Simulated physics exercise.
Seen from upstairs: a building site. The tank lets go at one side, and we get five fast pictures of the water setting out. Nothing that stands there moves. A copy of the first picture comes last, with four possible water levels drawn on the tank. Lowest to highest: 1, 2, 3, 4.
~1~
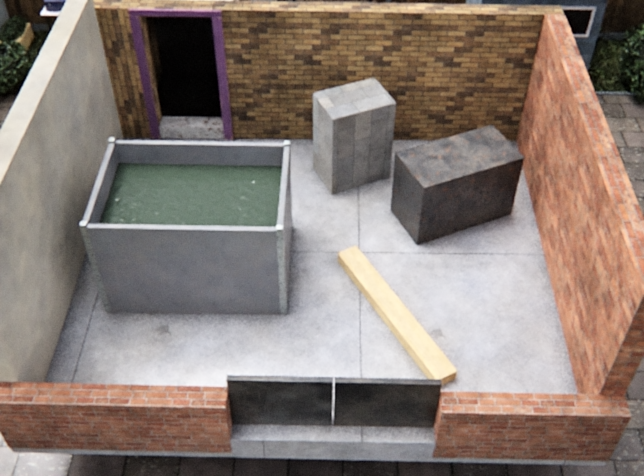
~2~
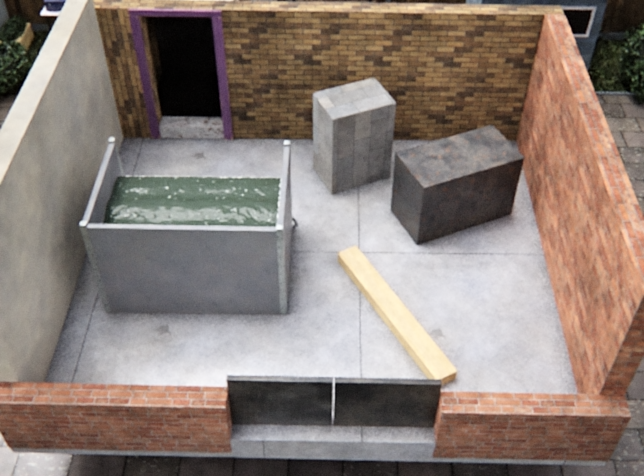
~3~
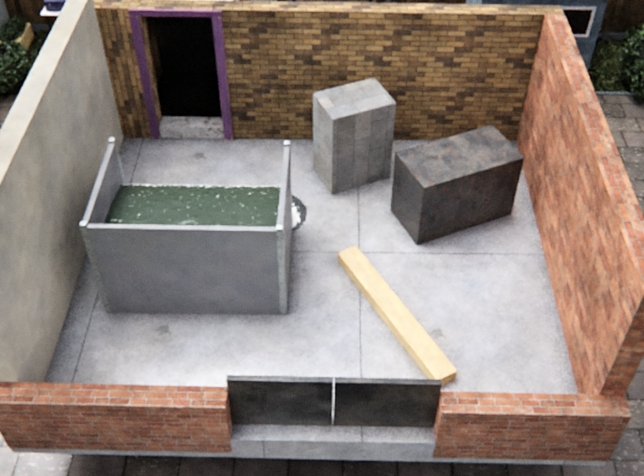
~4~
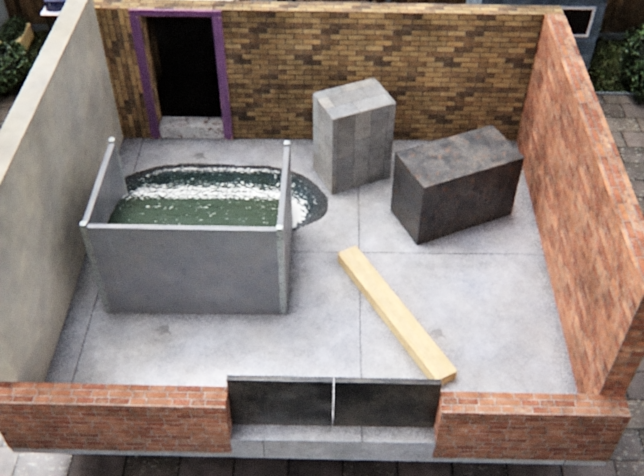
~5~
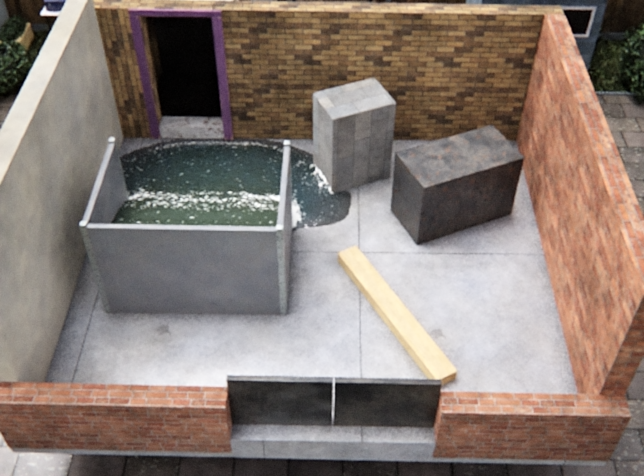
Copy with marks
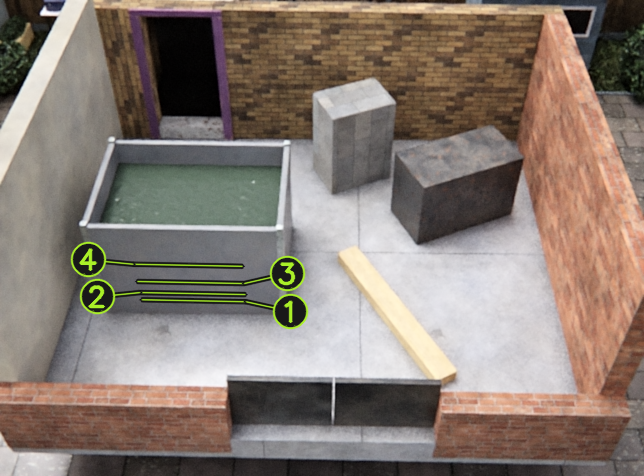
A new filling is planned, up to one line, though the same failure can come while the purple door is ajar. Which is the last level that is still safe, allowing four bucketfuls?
2 is the one.
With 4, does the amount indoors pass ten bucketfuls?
Yes, clearly.
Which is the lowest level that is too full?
That is level 3.
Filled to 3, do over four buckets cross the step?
Yes.
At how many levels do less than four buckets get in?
Two of them.
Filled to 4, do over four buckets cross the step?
Yes, that goes wrong.
In lime, 1 at (193, 300); 2 at (192, 293); 3 at (190, 282); 4 at (187, 265); from the bottom up 1, 2, 3, 4.
With 1, nothing gets over.
With 2, a bucket or two gets in.
With 3, about 9 bucketfuls get in.
With 4, dozens of bucketfuls pour in.
